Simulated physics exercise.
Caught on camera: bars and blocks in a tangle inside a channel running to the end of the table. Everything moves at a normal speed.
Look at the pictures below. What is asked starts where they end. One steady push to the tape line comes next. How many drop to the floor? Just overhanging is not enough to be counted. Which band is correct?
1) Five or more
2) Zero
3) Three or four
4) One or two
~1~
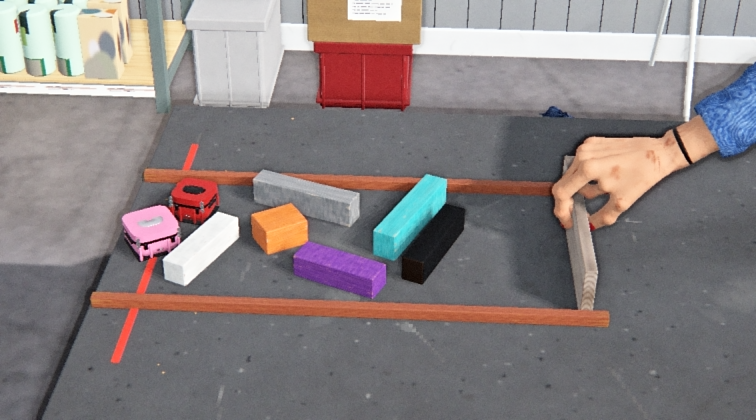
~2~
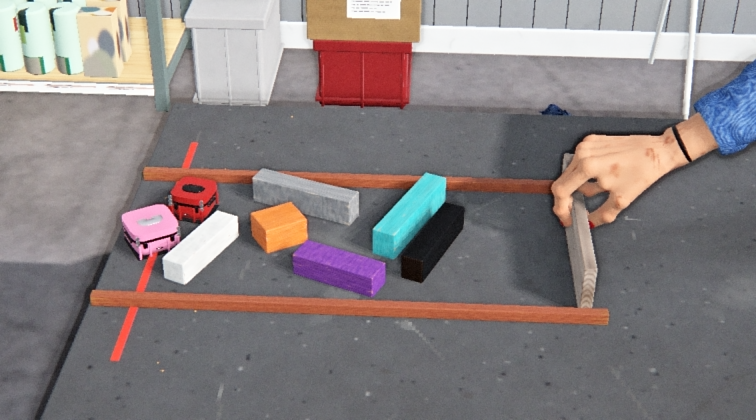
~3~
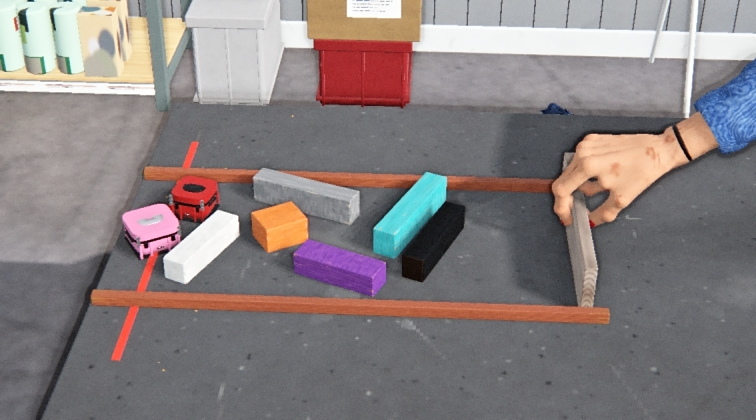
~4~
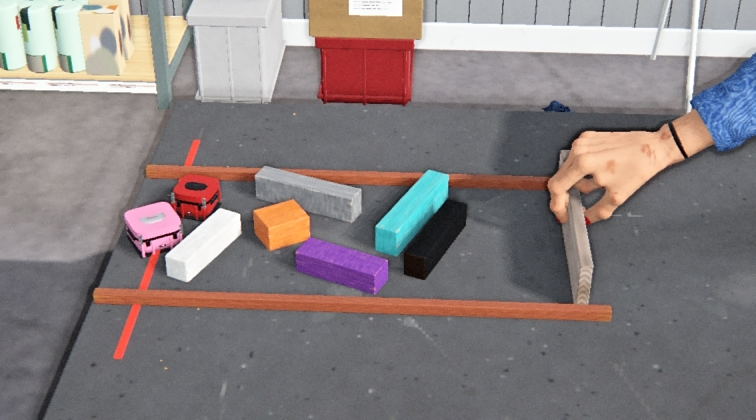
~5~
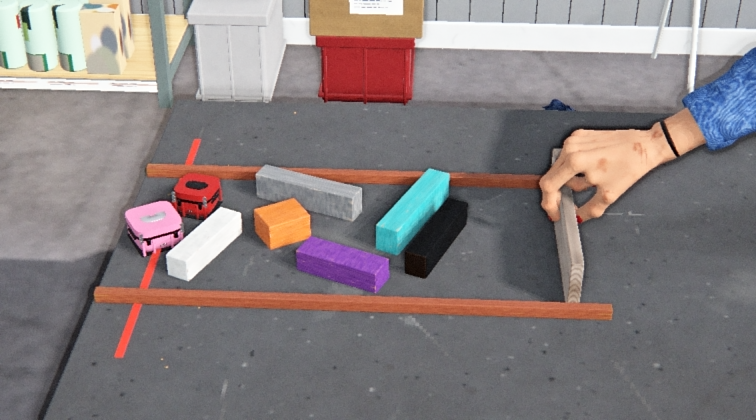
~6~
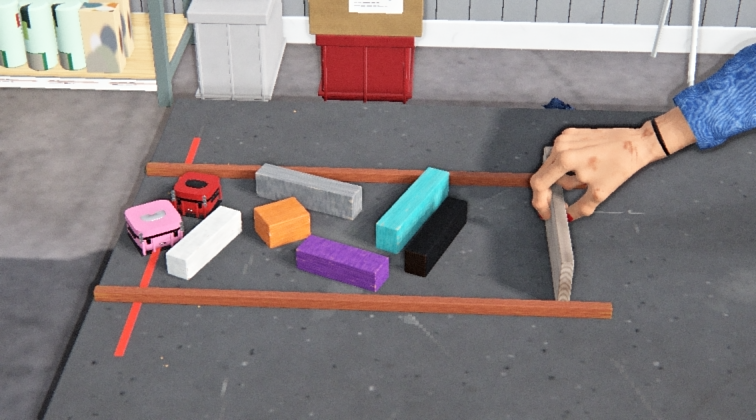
Option 1: Five or more.
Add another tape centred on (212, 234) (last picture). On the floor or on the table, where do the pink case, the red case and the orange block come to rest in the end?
Observed: Pink case toppled; red case toppled; orange block not toppled.
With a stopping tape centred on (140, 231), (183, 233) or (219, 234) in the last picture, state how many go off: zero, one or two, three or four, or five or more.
Place one: Five or over; place two: Five or more; place three: Either three or four.
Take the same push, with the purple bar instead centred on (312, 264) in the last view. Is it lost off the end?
It topples off.
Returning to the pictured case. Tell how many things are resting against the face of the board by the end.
That makes 1.
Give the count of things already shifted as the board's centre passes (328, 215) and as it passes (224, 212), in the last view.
Tally: First 6; then 8.
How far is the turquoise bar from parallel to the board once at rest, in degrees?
It works out to near 0°.
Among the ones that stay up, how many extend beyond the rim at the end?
1 is the number.
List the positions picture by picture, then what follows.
In the first picture, pink case (152, 233); red case (195, 202); white bar (202, 248); board (577, 231); tape (160, 238).
In the second picture, red case (194, 200); purple bar (339, 268).
In the third picture, white bar (202, 246); black stick (434, 240).
In the fourth picture, pink case (154, 230); board (573, 225).
In the fifth picture, red case (198, 197); turquoise bar (414, 210).
In the sixth picture, pink case (154, 228); red case (198, 196); white bar (205, 242); board (556, 222); tape (163, 232).
Early on, none off yet; pink case at rest near (154, 228); red case at rest near (198, 196); white bar at rest near (205, 242).
A while later, none off yet; pink case at rest near (154, 228); red case at rest near (197, 196); white bar moving near (197, 241).
Further along, one off so far; pink case in the air; red case travelled well along near (129, 196); white bar leaning well over near (94, 243).
Finally, the number that fall off is five or more; lost, purple bar, grey bar, orange block, white bar, red case and pink case.
